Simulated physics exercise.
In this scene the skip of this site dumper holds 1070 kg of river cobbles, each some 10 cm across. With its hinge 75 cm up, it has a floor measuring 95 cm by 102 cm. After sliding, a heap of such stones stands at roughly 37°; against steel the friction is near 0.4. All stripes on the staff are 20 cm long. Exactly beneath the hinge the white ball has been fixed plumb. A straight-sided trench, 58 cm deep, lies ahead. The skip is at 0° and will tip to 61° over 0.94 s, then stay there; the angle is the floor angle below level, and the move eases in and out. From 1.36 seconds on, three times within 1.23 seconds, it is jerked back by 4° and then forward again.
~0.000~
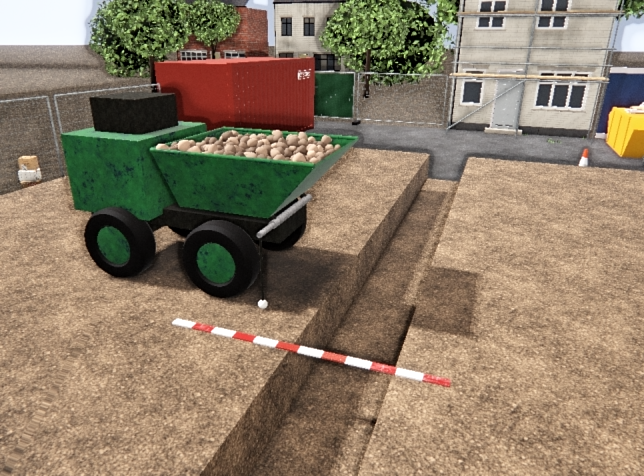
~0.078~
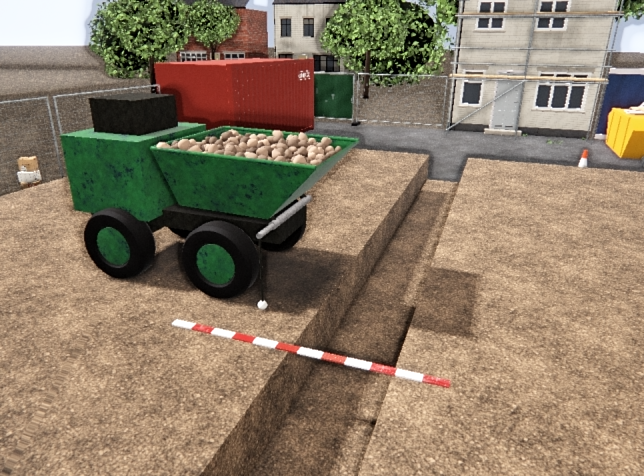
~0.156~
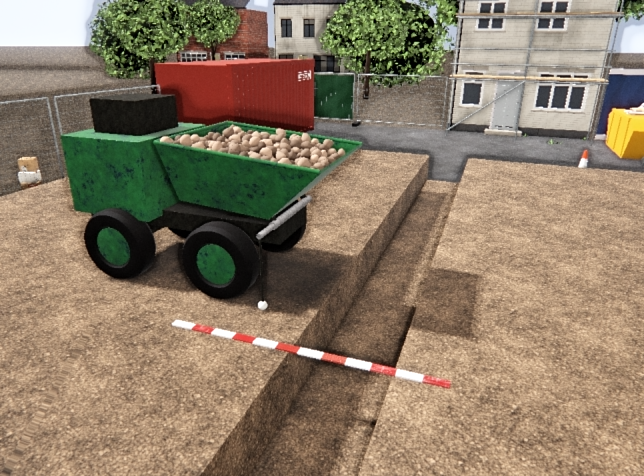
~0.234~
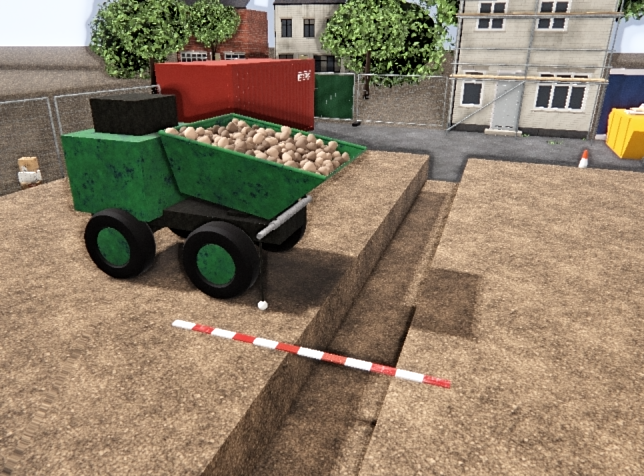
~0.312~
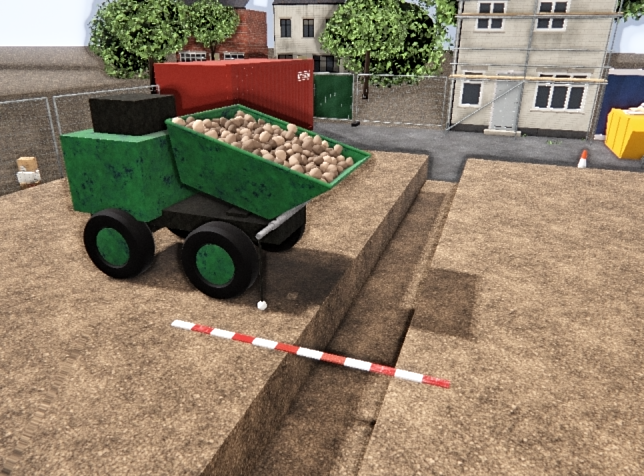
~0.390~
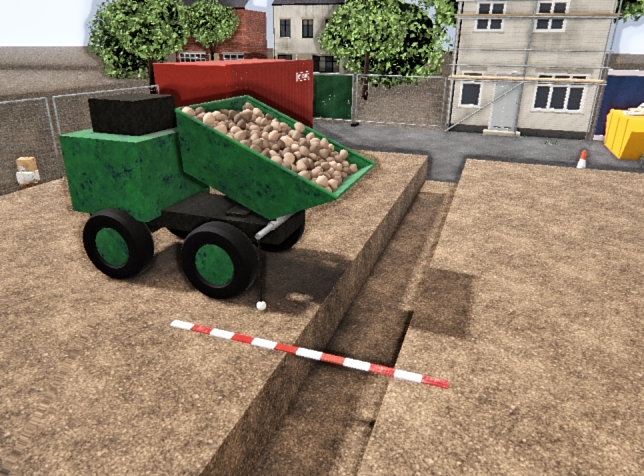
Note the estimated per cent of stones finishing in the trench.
Estimate: 75 per cent.
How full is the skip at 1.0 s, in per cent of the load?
Around 90 per cent, still inside.
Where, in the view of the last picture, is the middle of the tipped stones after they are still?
(395, 330).
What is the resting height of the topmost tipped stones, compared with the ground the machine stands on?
Roughly 20 cm above the ground.
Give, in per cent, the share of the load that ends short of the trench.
Around 0 per cent of the load ends up there.
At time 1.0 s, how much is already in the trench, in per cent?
Something like 10 in a hundred.
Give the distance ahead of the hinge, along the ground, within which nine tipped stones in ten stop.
Some 190 cm out from the hinge.
After 0.7 s the floor is at 51°; 100 % in the skip; the foremost stones are at (352, 214).
After 1.0 s the floor is at 61°; 92 % in the skip, 8 % in the trench; the foremost stones are at (402, 261).
After 3.0 s the floor is at 61°; 17 % in the skip, 57 % in the trench, 26 % past the trench; the foremost stones are past the picture's edge.
After 5.9 s the floor is at 61°; 0 % in the skip, 75 % in the trench, 25 % past the trench; the foremost stones are past the picture's edge.
